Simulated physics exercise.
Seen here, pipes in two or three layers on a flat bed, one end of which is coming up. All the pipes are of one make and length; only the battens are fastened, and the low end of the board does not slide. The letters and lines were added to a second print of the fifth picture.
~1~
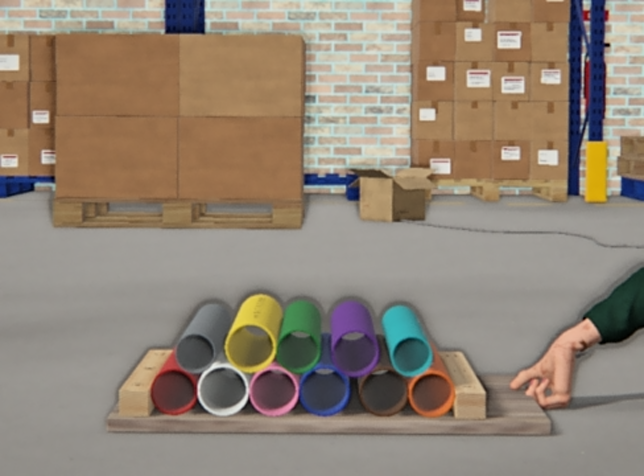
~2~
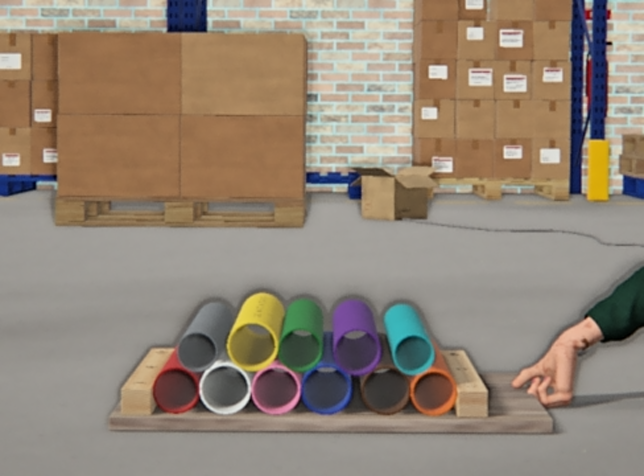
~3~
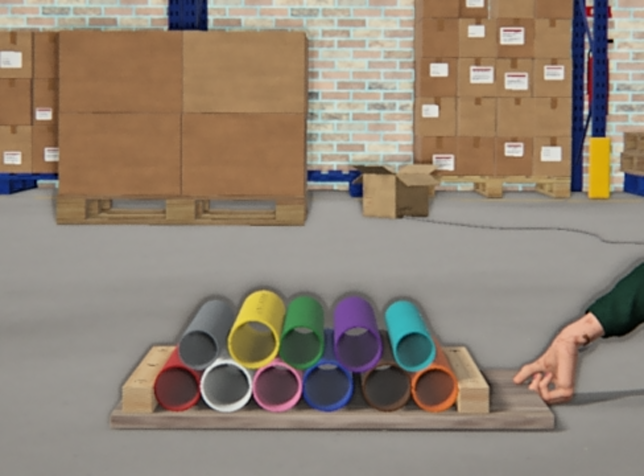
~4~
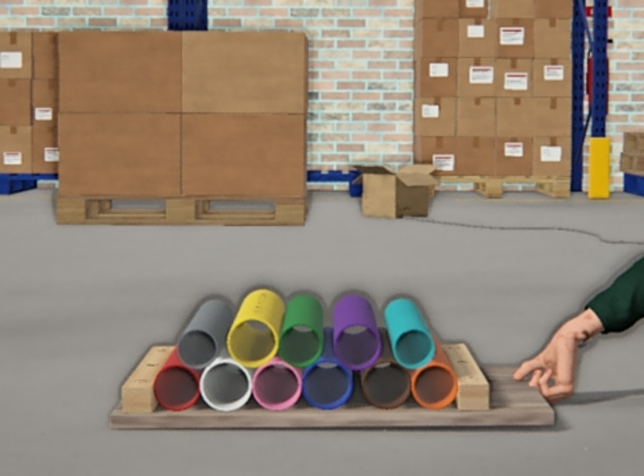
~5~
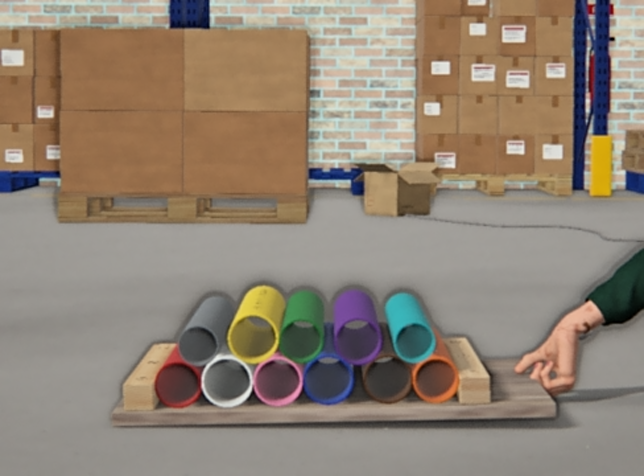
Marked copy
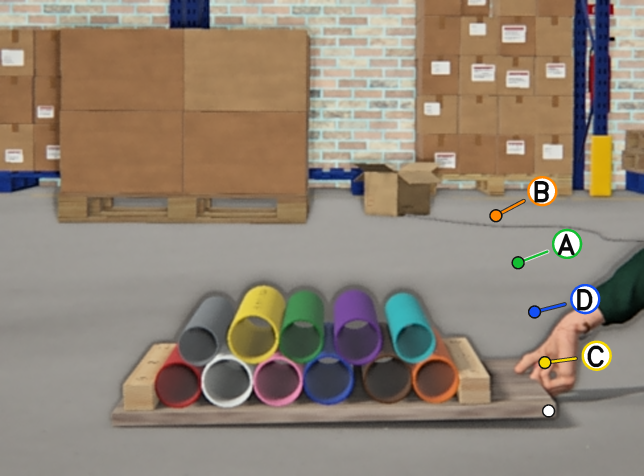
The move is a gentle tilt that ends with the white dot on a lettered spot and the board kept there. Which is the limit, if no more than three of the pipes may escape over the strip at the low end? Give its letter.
Lift it to B and no more.
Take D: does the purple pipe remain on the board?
Yes, with D.
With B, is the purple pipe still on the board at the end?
Yes, with B.
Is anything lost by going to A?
At A: No.
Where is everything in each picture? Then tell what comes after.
The first picture shows board (329, 389); red pipe (174, 392); white pipe (224, 390).
The second picture shows white pipe (226, 389); pink pipe (276, 390).
The third picture shows board (332, 384); brown pipe (387, 387); orange pipe (435, 389); purple pipe (359, 349).
The fourth picture shows board (332, 383); red pipe (177, 387); white pipe (226, 385).
The fifth picture shows board (333, 378); red pipe (178, 384); white pipe (227, 381).
On the marked copy, A at (518, 263); B at (496, 216); C at (545, 363); D at (534, 312); the white dot at (548, 411).
Taking B. A third of the way, board at 18°.
Two thirds of the way, board at 28°.
When it is over, board at 28°, one over the low batten (grey).
As for the rest, A none over the low batten; C none over the low batten; D none over the low batten.
